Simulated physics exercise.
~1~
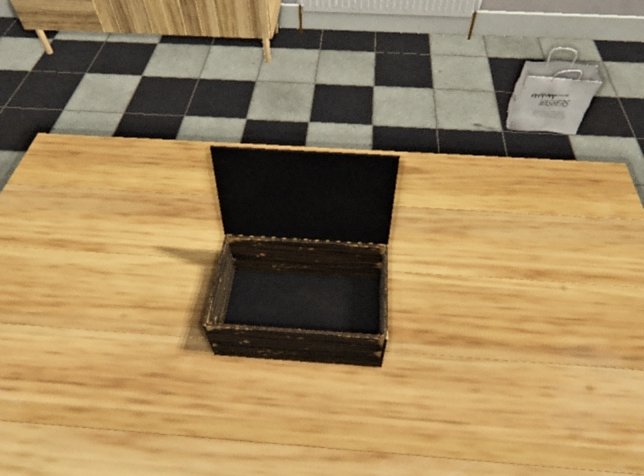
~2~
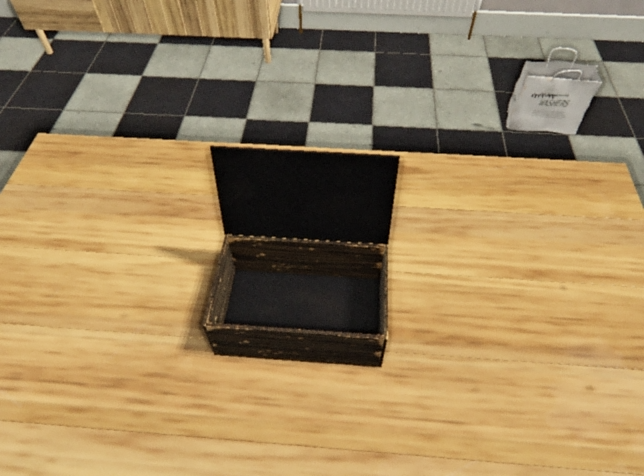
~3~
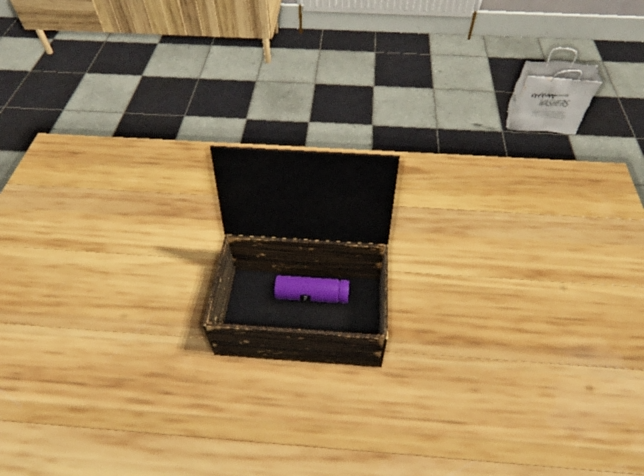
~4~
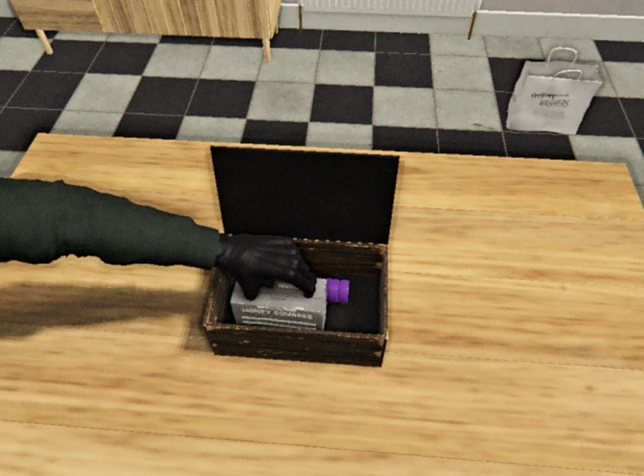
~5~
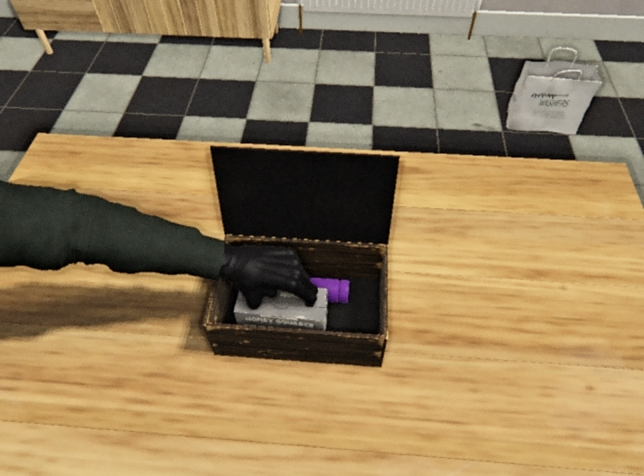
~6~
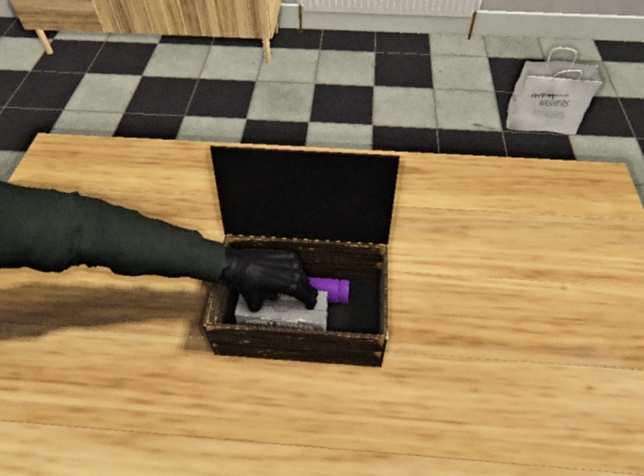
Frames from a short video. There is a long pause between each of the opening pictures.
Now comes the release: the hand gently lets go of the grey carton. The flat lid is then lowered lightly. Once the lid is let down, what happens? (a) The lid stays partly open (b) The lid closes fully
The lid closes fully.
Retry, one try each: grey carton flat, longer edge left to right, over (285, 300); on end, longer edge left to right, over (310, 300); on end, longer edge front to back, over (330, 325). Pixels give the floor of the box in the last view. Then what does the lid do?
First, it shuts; second, it stays open; third, it stays open.
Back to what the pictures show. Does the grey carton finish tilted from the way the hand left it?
Once everything settles, the grey carton keeps its original angle.
Then, 1.20 s on from there, lid 81° above the rim.
Then, 1.70 s on from there, lid 47° above the rim.
Then, 2.10 s on from there, lid 11° above the rim.
In the end, lid shut; both unmoved. At the end, from the last picture's camera, grey carton near (283, 313).
